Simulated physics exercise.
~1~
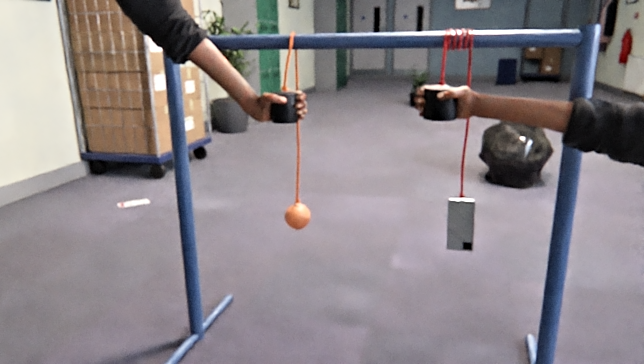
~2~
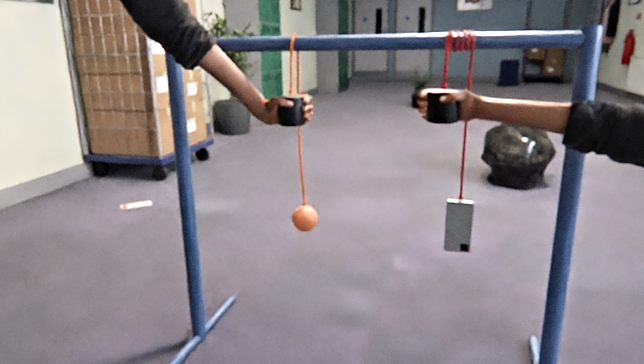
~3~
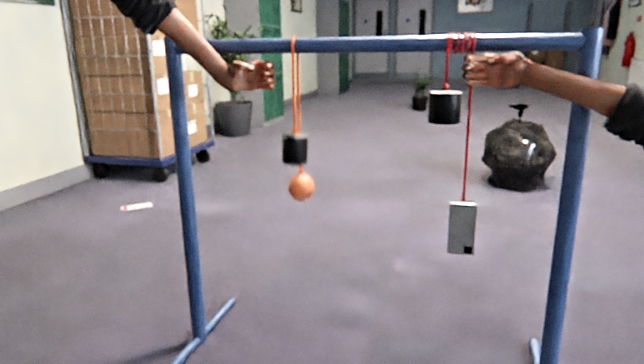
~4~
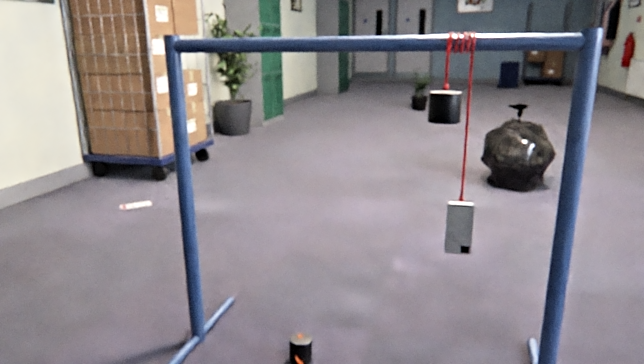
In the video, two hands hold black cylinders tied to cords over a blue rail, with an orange ball and a gray rectangular object hanging opposite them. The hands let go, and the left cylinder drops to the floor while the right cylinder and gray object stay hanging.
